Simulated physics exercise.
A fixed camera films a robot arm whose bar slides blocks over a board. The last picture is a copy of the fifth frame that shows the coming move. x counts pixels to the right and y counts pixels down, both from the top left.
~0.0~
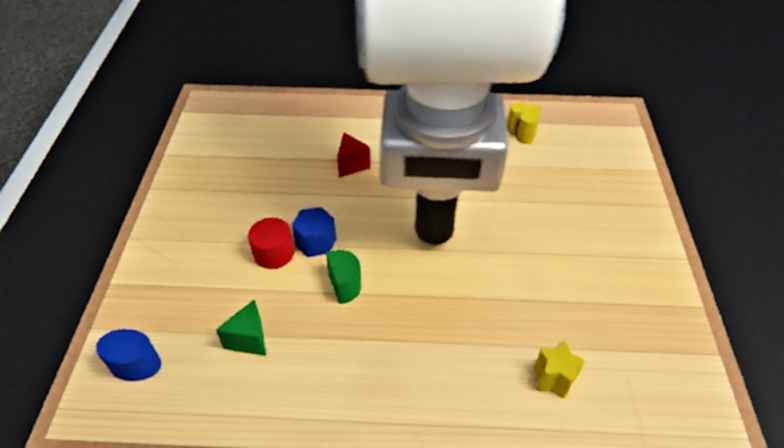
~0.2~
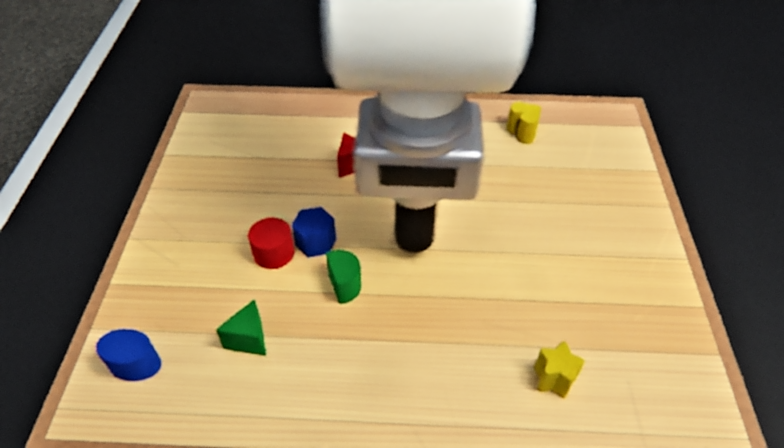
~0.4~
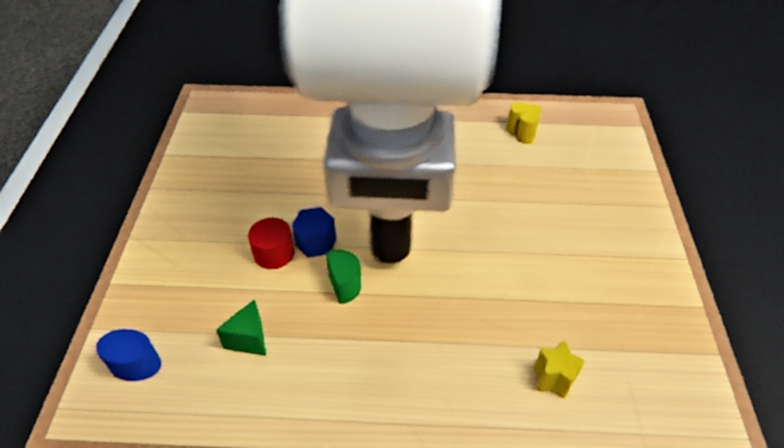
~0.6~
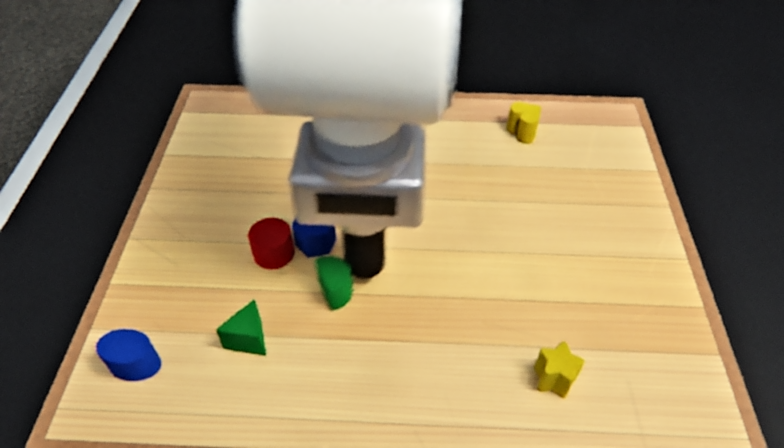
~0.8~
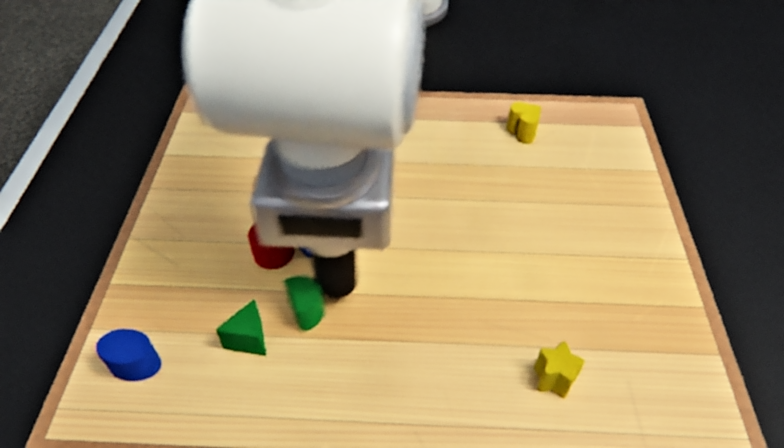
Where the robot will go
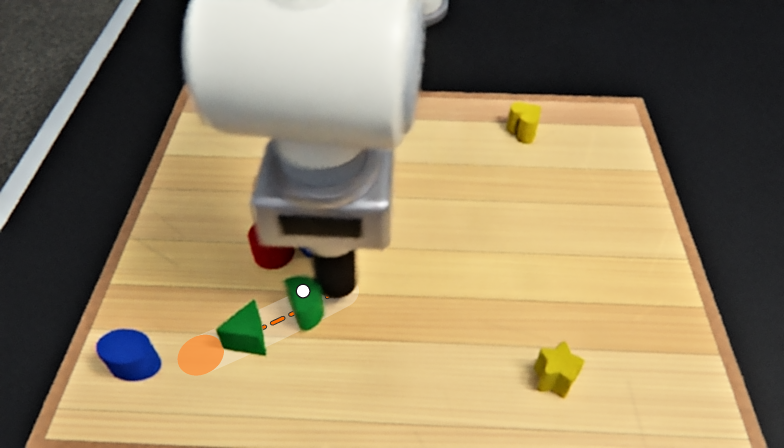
White robot arm moving left and nearer across a wooden board of coloured blocks, its black tip nudging a green block leftward.
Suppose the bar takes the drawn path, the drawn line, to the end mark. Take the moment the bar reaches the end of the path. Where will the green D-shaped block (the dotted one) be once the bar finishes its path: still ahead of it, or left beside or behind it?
Still in front.
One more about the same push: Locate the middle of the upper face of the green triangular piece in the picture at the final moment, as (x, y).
Its top centre lands on (138, 393).
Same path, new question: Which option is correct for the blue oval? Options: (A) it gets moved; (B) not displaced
B - not displaced.
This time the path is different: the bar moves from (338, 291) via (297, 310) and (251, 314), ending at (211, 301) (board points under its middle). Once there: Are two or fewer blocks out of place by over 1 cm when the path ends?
Answer: Yes.
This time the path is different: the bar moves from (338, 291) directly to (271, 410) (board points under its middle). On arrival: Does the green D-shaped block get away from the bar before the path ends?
Yes.
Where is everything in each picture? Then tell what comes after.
The first picture shows bar's lower end at (434, 230); blue oval at (123, 345); green triangular piece at (243, 321); green D-shaped block at (343, 264).
The second picture shows bar at (414, 237); blocks still.
The third picture shows bar at (391, 248); blocks still.
The fourth picture shows bar at (365, 262); green D-shaped block at (334, 271).
The fifth picture shows bar at (337, 281); blue oval at (123, 345); green triangular piece at (243, 321); green D-shaped block at (303, 291).
Drawn move, from (338, 291) directly to (201, 355); the dot is on the green D-shaped block.
The first path, step by step. One third of the way, bar at (292, 303); green triangular piece at (228, 329); green D-shaped block at (257, 317).
Two thirds of the way, bar at (246, 324); green triangular piece at (182, 358), turned 20° anticlockwise; green D-shaped block at (210, 342), turned 15° anticlockwise.
At the end, bar at (196, 345); blue oval still; green triangular piece at (138, 393), turned 40° anticlockwise; green D-shaped block at (161, 368), turned 35° anticlockwise.
